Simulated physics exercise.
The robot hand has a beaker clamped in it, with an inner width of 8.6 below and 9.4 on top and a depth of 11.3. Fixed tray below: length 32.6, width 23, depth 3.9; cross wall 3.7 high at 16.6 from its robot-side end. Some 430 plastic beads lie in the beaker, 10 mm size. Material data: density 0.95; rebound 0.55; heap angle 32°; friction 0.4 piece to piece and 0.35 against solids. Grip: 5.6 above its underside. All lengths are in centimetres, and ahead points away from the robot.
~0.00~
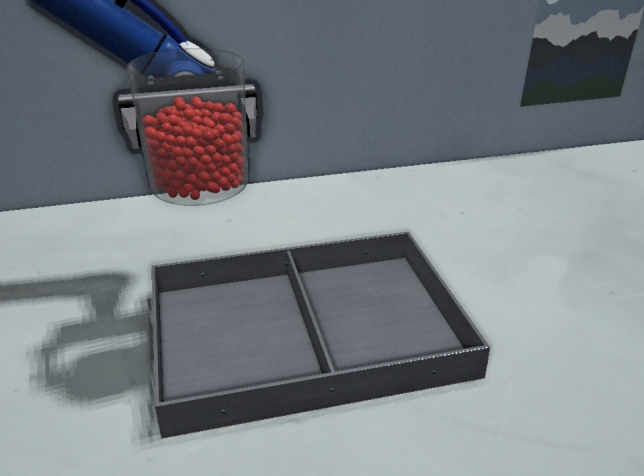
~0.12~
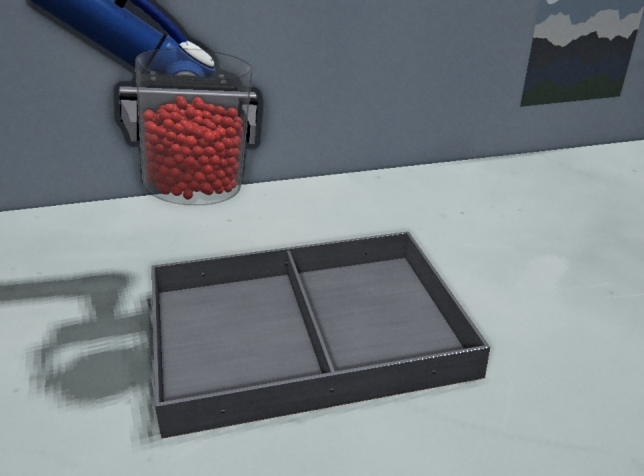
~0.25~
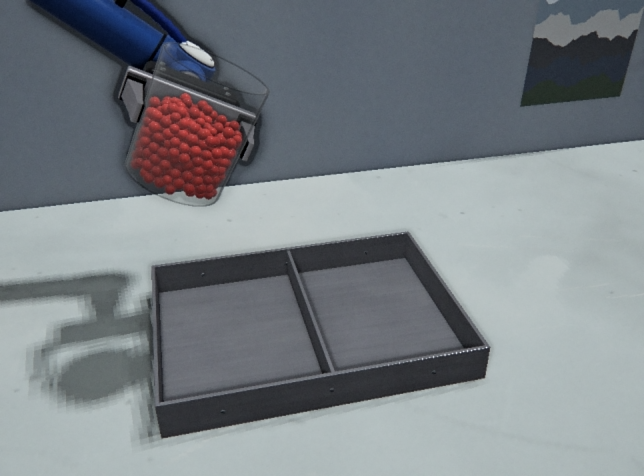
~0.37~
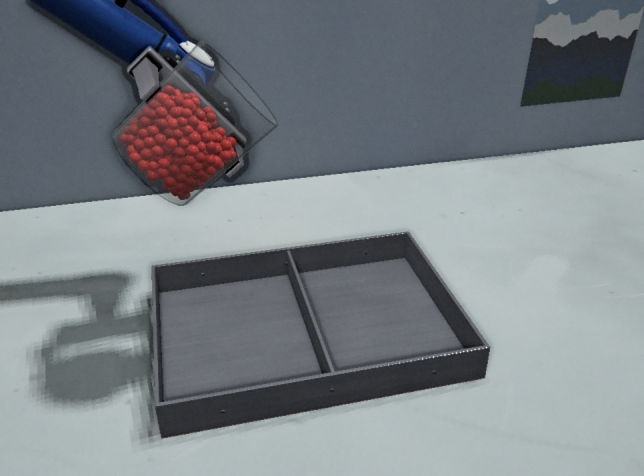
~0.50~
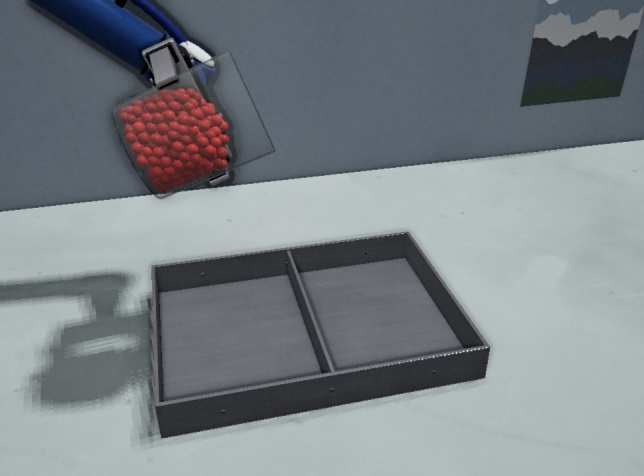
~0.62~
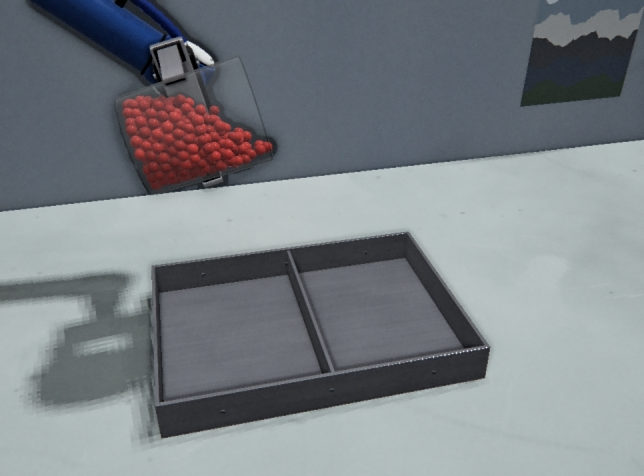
A robot hand holding a clear beaker of red beads above a divided dark tray tilts it steadily to the right until it lies nearly on its side, and the beads shift and slide toward the beaker's open end.
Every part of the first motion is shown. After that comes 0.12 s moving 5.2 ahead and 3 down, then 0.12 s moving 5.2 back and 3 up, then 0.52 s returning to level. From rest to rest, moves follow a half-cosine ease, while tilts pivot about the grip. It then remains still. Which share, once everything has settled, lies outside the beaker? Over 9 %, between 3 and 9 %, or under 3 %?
Over 9 %.
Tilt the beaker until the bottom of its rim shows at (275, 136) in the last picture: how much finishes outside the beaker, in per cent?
Around 10 per cent of it.
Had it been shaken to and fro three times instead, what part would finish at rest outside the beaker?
45 per cent or so.
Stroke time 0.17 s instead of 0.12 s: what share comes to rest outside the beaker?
About 20 per cent, then.
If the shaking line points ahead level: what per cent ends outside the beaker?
Result: Approx. 60 %.
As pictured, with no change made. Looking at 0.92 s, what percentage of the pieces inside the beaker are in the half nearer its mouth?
Close to 45 in a hundred.
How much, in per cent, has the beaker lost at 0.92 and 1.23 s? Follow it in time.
In turn: 25 %, then 30 %.
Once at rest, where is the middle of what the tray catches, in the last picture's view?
Near (371, 316).
By 0.92 s, tilted 74° forward, highest piece 26 above the table; 314 in the beaker, 2 in the far-side part, 110 in flight or on a rim.
By 1.23 s, tilted 15° forward, highest piece 30 above the table; 298 in the beaker, 94 in the far-side part, 19 in the robot-side part, 10 on the table or floor, 5 in flight or on a rim.
By 1.58 s, level, highest piece 29 above the table; 298 in the beaker, 95 in the far-side part, 19 in the robot-side part, 14 on the table or floor.
By 2.63 s, level, highest piece 29 above the table; 298 in the beaker, 95 in the far-side part, 19 in the robot-side part, 14 on the table or floor.
Final count, 298 in the beaker, 95 in the far-side part, 19 in the robot-side part, 14 on the table or floor. That is 30 % outside the beaker.
